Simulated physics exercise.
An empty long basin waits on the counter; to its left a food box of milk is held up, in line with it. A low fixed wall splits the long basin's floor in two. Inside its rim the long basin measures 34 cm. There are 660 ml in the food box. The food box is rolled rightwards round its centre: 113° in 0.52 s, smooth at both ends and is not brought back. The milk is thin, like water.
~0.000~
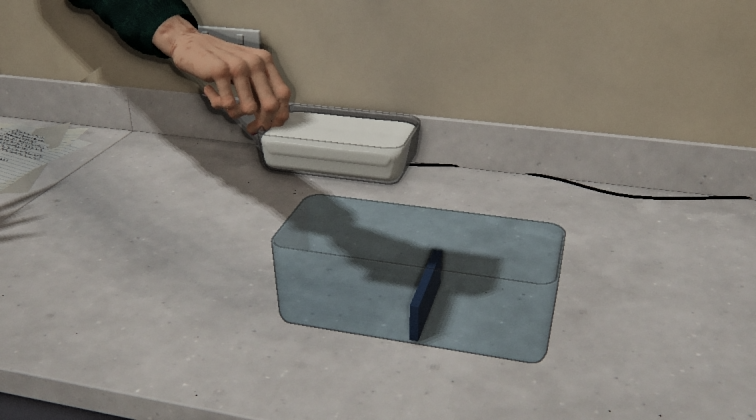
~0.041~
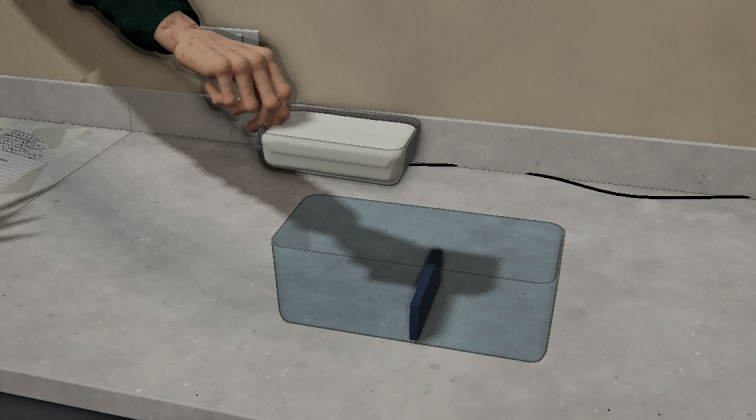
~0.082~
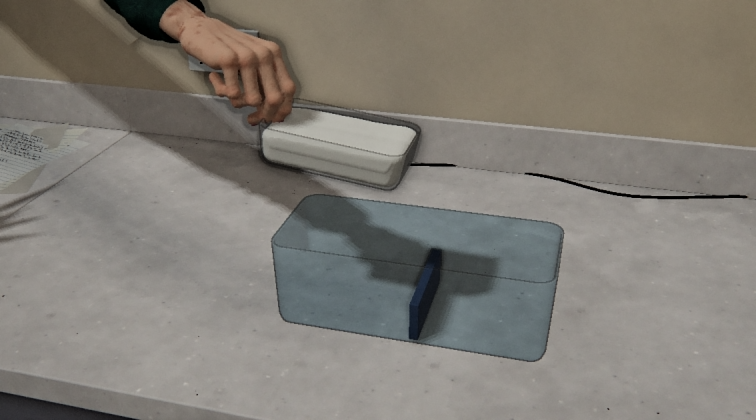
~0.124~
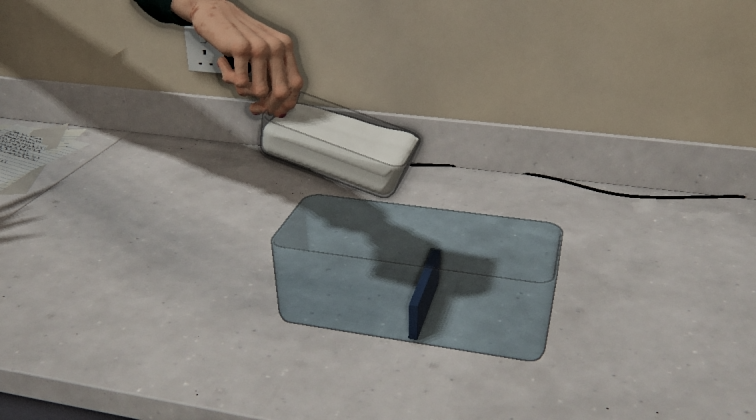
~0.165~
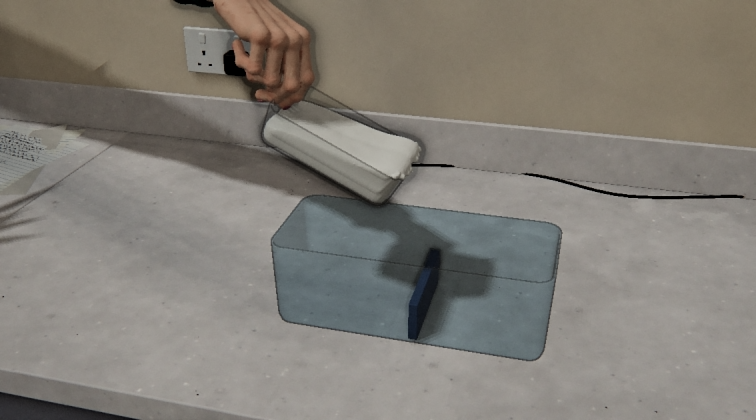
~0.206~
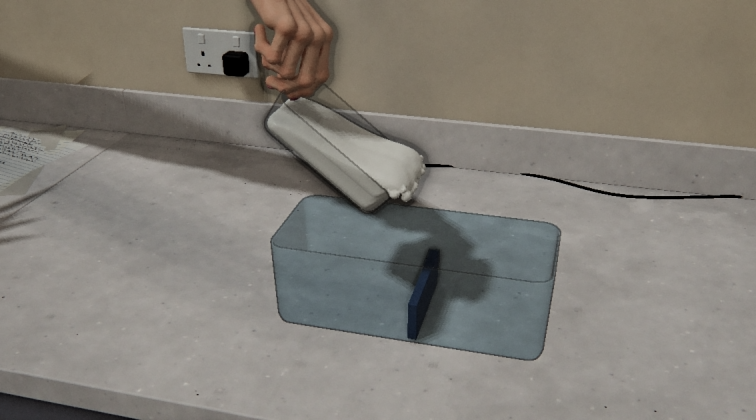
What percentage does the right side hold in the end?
The far part has some 52 per cent.
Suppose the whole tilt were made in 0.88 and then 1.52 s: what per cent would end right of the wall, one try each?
First 75, then 75 per cent.
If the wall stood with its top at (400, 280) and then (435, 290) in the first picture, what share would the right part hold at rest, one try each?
First 75, then 40 per cent.
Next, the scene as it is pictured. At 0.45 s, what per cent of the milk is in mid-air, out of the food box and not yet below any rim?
About 3 per cent.
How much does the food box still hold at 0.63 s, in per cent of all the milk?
About 1 per cent.
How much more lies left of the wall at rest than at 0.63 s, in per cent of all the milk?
About 5 per cent.
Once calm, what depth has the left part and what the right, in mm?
Left about 12 mm, right about 16 mm.
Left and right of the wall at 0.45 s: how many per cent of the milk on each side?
Near 34 on the left, 56 on the right.
After 0.45 s the tilt is 108° and 7 per cent is still to pour, 34 is left of the wall and 55 right of it.
After 0.63 s the tilt is 113° and 1 per cent is still to pour, 39 is left of the wall and 43 right of it.
After 0.82 s the tilt is 113° and 0 per cent is still to pour, 44 is left of the wall and 52 right of it.
After 1.02 s the tilt is 113° and 0 per cent is still to pour, 44 is left of the wall and 52 right of it.
In the end 44 per cent lies left of the wall, 52 right of it and 4 outside.
